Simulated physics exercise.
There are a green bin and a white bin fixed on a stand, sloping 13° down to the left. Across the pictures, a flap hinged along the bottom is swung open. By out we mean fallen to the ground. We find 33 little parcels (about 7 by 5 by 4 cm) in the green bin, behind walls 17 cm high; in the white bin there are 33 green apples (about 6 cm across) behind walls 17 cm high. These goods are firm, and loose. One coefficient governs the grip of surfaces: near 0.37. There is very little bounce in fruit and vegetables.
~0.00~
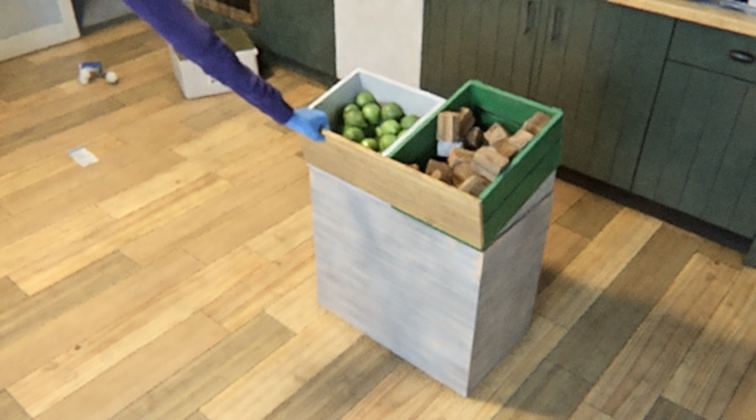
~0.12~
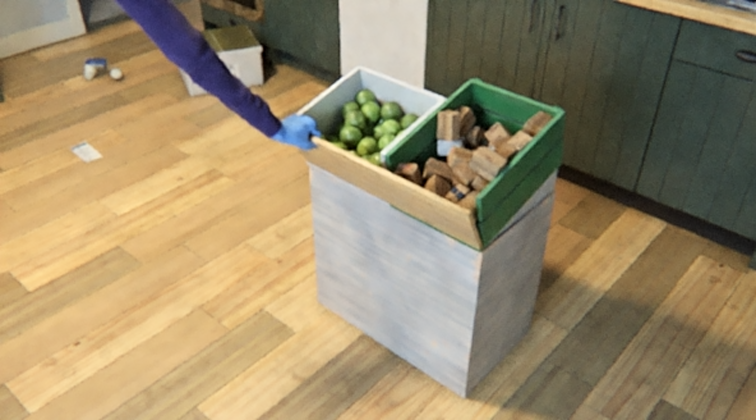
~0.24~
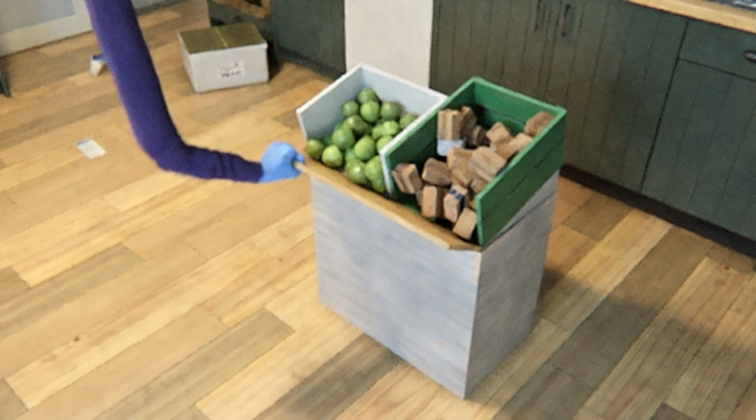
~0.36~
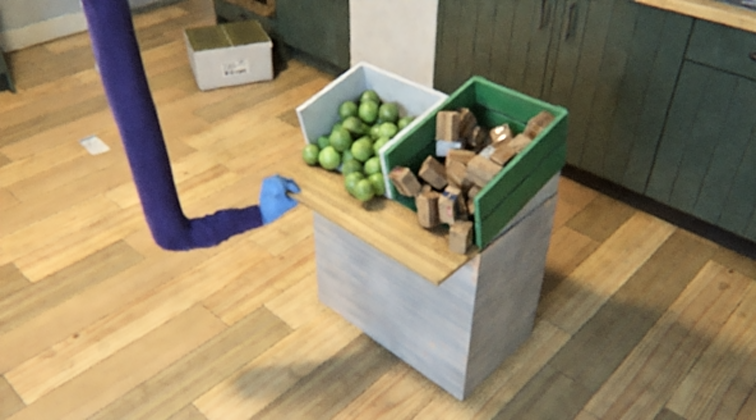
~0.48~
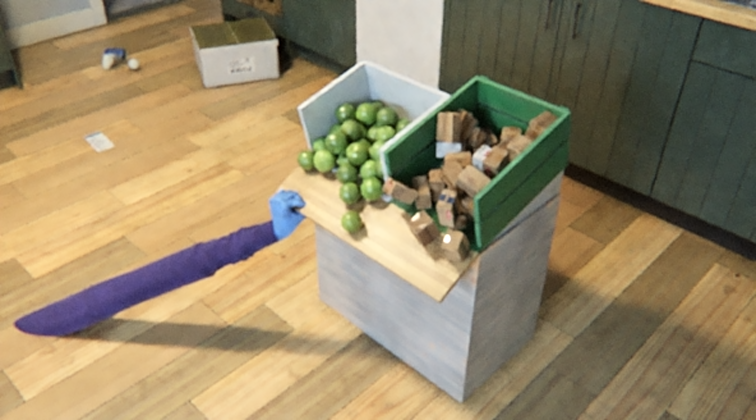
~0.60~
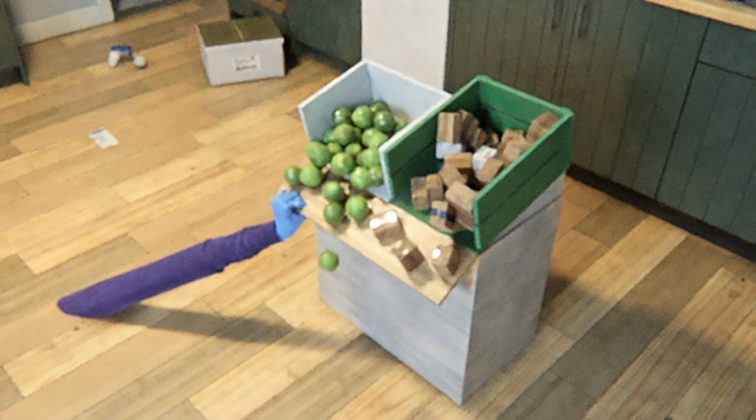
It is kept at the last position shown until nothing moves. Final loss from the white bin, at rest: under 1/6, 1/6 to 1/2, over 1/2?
It is going to shed in excess of half.
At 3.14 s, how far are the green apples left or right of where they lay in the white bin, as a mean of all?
On average they sit around 114 cm further left.
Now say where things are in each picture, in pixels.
In the first picture (places track the rim corner closest to us here), white bin (its farthest corner) (357, 70); green bin (480, 199); flap down by 0°; none in free fall.
The second picture shows white bin (358, 68); flap down by 14°.
The third picture shows white bin (360, 65); flap down by 45°.
The fourth picture shows white bin (361, 64); flap down by 79°.
The fifth picture shows white bin (363, 62); flap down by 103°.
The sixth picture shows white bin (365, 61); green bin (474, 200); flap down by 107°; none in free fall.
After 1.01 s, the green bin is down by 5 of 33 and the white bin is down by 14 of 33.
After 1.52 s, the green bin is down by 8 of 33 and the white bin is down by 33 of 33.
After 2.23 s, the green bin is down by 10 of 33 and the white bin is down by 33 of 33.
When it is over (at 3.14 s), the green bin is down by 11 of 33 and the white bin is down by 33 of 33. Asked share, 33 of 33, 100 per cent.
